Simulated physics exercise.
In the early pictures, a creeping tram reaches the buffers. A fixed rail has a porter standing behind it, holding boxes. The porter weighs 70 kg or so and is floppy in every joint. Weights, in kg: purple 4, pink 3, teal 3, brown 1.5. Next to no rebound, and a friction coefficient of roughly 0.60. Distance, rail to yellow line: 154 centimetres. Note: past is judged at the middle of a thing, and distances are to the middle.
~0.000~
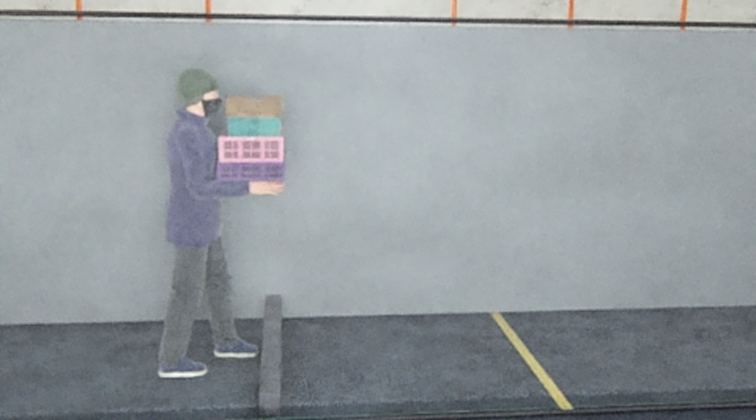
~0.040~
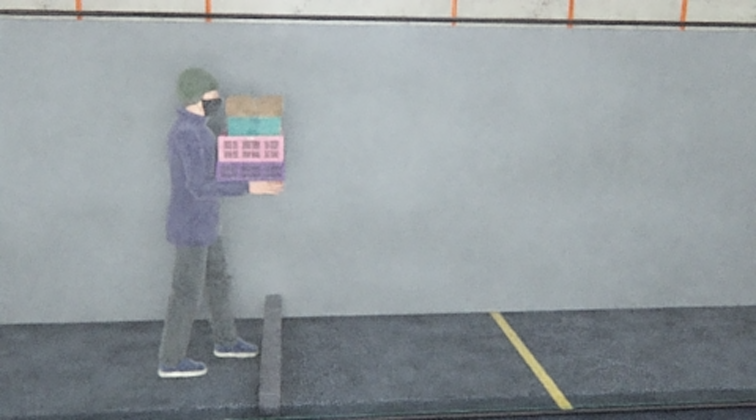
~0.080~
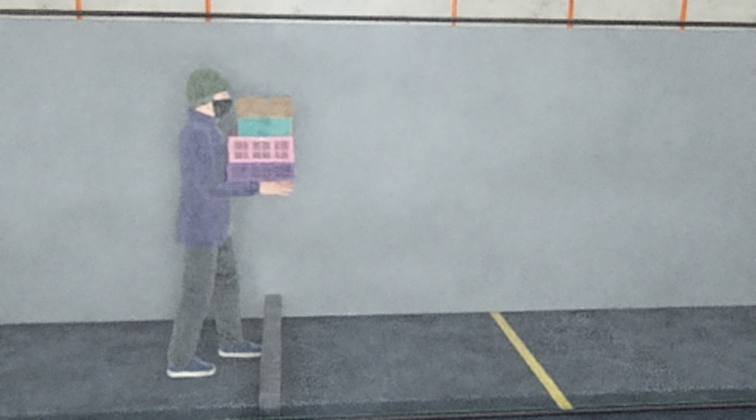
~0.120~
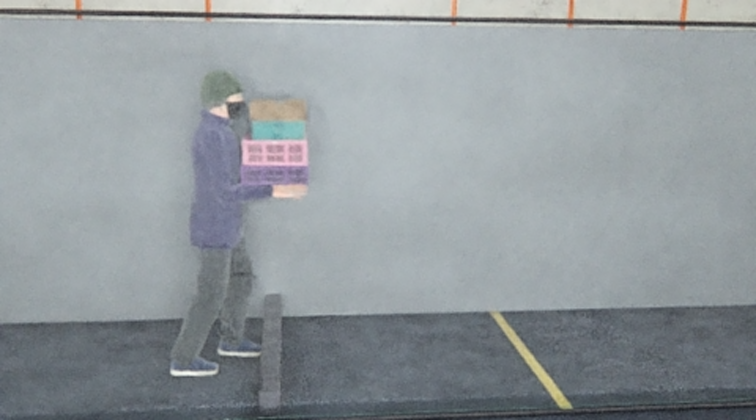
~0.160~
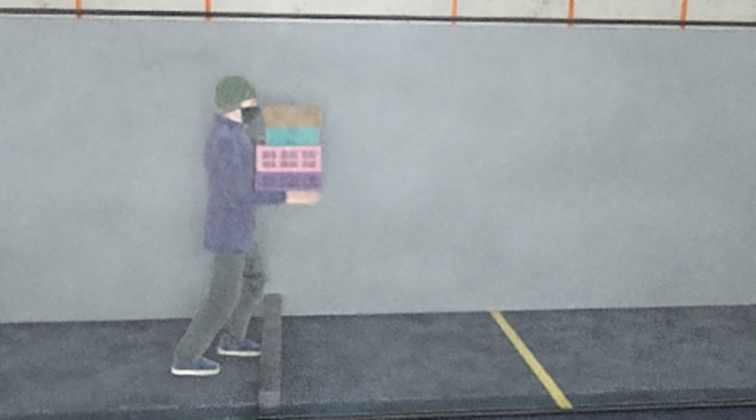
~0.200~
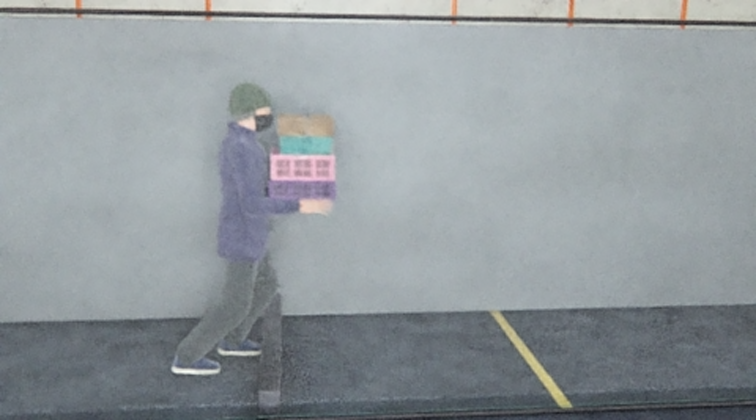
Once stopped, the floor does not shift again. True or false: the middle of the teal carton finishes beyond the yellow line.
True.
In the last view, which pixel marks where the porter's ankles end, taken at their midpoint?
Estimated spot: About (331, 311).
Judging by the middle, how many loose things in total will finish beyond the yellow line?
The answer is 3 of them.
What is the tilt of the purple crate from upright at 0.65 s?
About 50 degrees.
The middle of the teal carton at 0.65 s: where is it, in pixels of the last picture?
At that time it is near pixel (502, 330) in the last view.
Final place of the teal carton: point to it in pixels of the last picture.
I'd put it somewhere close to (611, 361).
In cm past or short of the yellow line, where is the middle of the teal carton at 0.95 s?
Past it by some 30 cm.
After 0.45 s the teal carton is 76 cm short of the yellow line, tilted 40°, near (400, 242) in the last picture's view.
After 0.65 s the teal carton is 16 cm short of the yellow line, tilted 65°, near (502, 330) in the last picture's view.
After 0.95 s the teal carton is 31 cm past the yellow line, tilted 160°, near (593, 349) in the last picture's view; the purple crate 44 cm short of the yellow line, tilted 55°.
At rest, 2.0 s, purple crate stops short of the yellow line; pink crate crosses the yellow line; teal carton crosses the yellow line; brown parcel crosses the yellow line; porter's head stops short of the yellow line.
